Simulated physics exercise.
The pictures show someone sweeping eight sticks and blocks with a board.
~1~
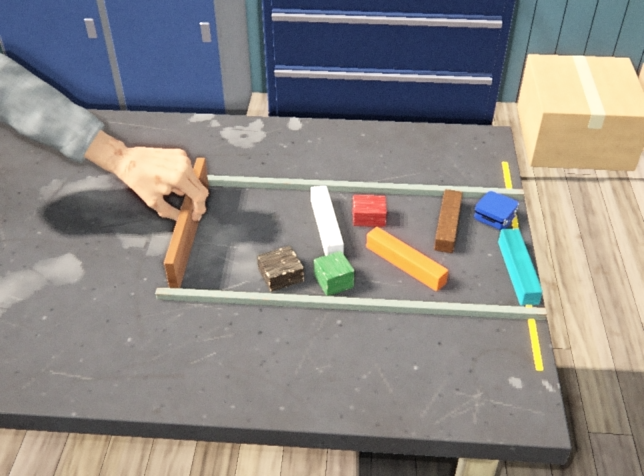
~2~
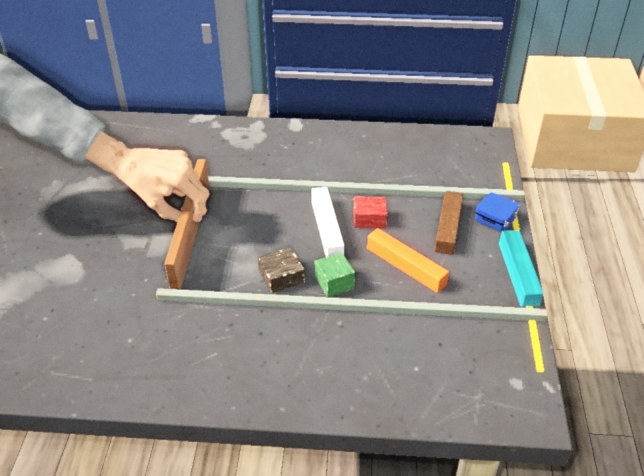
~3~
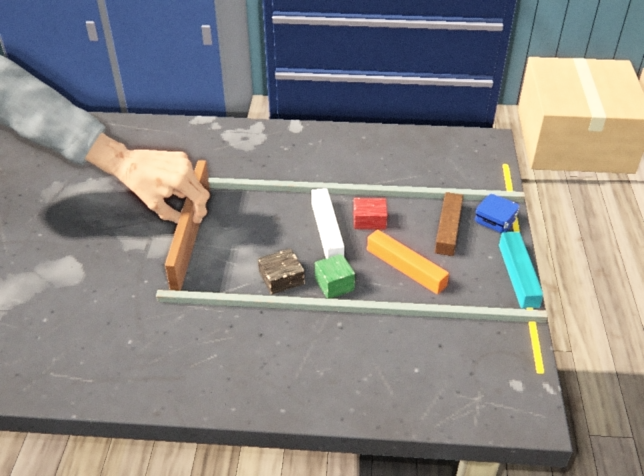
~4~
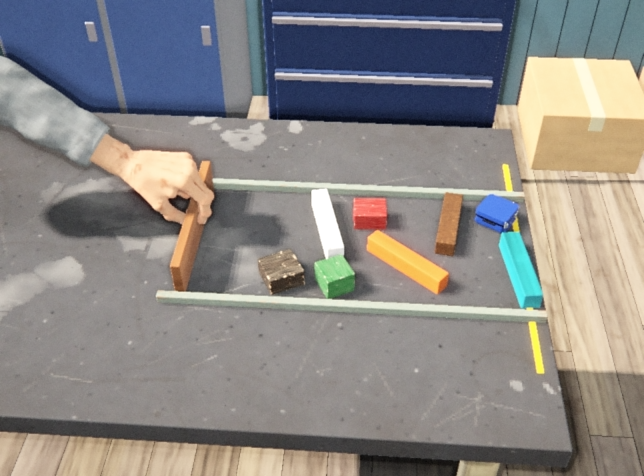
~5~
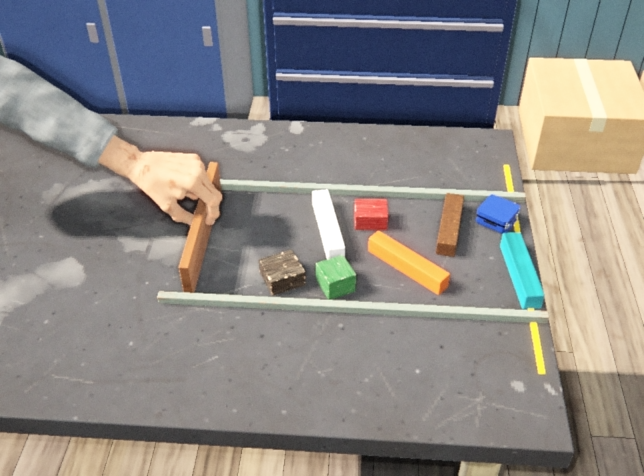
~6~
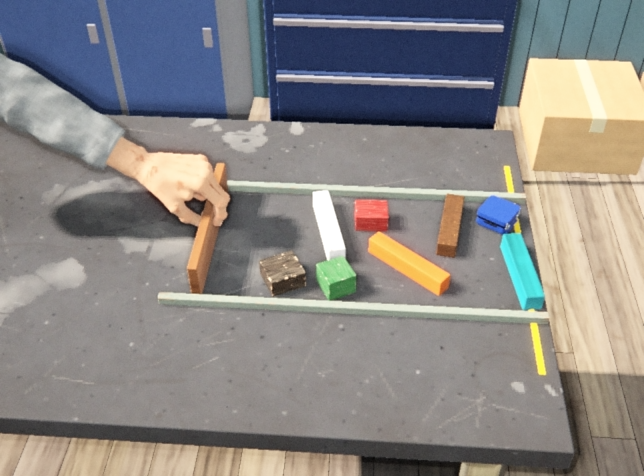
A hand sliding an upright wooden board slightly rightward between two pale rails, while the colourful blocks and sticks lie still.
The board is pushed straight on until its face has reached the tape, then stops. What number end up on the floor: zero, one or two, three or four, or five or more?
The number that fall off is five or more.
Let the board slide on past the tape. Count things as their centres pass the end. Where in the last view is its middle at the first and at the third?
At (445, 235) for the first, at (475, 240) for the third.
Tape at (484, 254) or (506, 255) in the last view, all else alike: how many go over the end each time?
The counts: 3 and 6.
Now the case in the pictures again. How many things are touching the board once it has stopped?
It touches 1.
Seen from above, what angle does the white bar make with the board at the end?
About 0°.
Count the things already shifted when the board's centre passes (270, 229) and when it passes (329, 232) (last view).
By then 1, and 3.
Soon after, none off yet; turquoise stick at rest near (522, 270); blue case at rest near (498, 216); brown bar at rest near (451, 225).
After that, one off so far; turquoise stick on its side near (563, 304); blue case tilting well over near (551, 239); brown bar displaced about its own width near (528, 228).
In the end, the number that fall off is five or more; gone, black block, green block, red block, orange stick, brown bar, blue case and turquoise stick.
